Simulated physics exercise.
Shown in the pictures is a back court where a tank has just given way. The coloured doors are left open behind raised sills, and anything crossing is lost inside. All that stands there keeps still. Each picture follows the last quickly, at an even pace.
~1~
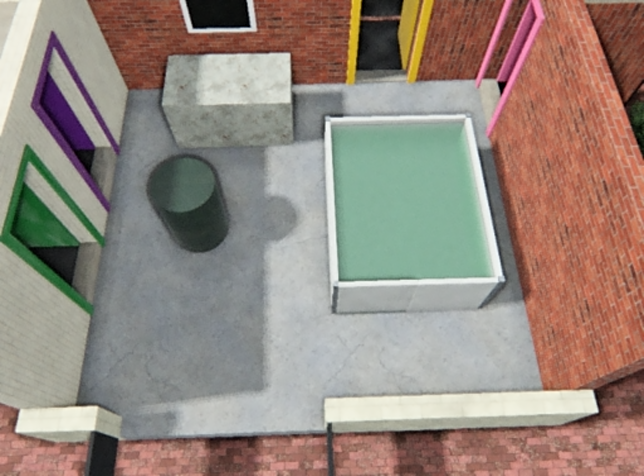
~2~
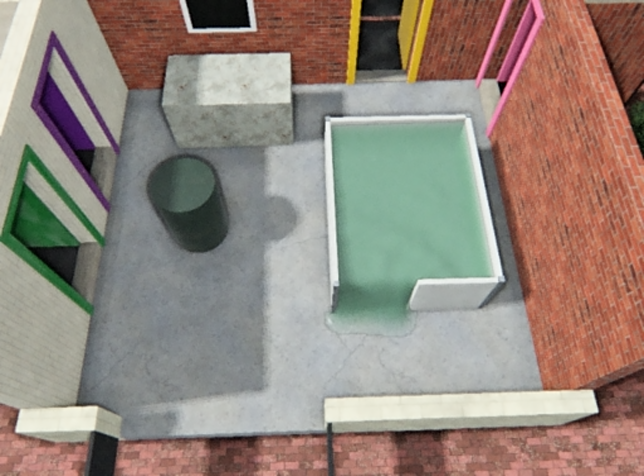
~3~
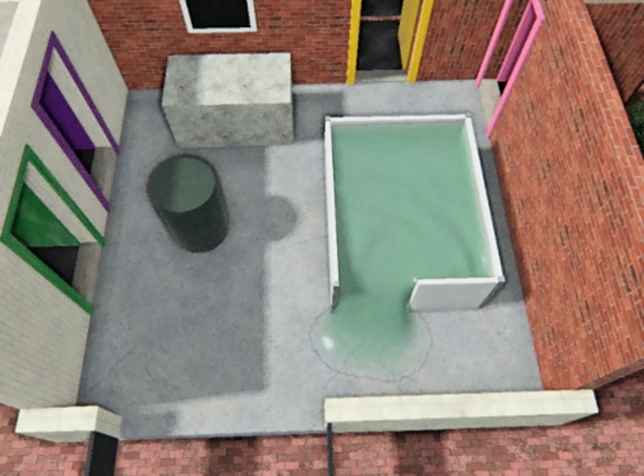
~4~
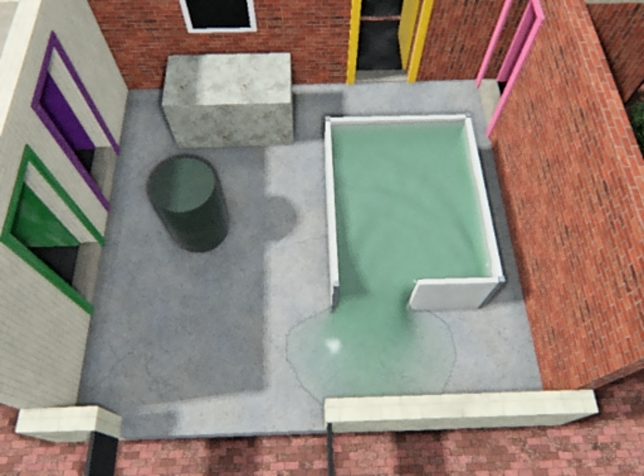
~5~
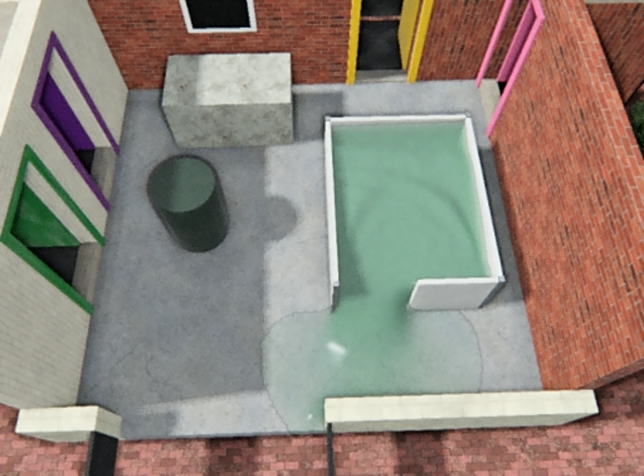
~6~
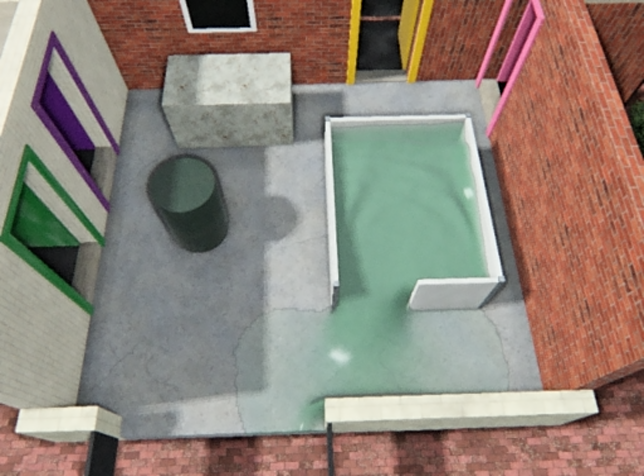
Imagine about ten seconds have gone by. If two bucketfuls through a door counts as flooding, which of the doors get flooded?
The purple door does not get flooded; the green door does not get flooded; the pink door does not get flooded; the yellow door gets flooded.
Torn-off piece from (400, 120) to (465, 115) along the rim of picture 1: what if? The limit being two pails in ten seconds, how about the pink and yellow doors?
Verdict - pink door breaks the limit, yellow door breaks the limit.
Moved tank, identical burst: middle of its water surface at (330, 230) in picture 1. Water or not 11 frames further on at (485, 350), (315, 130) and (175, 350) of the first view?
Going through them in that order: Waterlogged, still bare and still bare.
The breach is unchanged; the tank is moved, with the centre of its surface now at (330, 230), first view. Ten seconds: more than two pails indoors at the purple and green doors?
Purple door misses it, green door misses it.
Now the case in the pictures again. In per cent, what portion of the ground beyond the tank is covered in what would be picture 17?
It comes out near 35 percent.
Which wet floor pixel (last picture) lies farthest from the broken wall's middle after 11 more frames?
The front tops out at about (75, 418).
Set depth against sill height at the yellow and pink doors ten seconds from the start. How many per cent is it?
I'd put the first at close to 150 per cent and the second at close to 40 per cent.
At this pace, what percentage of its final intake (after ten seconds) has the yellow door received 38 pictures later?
The figure is near 45 per cent.
A moment on, water covers 20 % of the floor; the purple door not reached, the green door not reached, the pink door not reached, the yellow door not reached.
Next, water covers 35 % of the floor; the purple door not reached, the green door not reached, the pink door not reached, the yellow door not reached.
Then, water covers 55 % of the floor; the purple door wet at the sill, nothing in, the green door wet at the sill, nothing in, the pink door wet at the sill, nothing in, the yellow door wet at the sill, nothing in.
Later, water covers 90 % of the floor; the purple door wet at the sill, nothing in, the green door wet at the sill, nothing in, the pink door under two buckets in, the yellow door under two buckets in.
In the end, water covers 95 % of the floor; the purple door wet at the sill, nothing in, the green door wet at the sill, nothing in, the pink door under two buckets in, the yellow door over two buckets in.
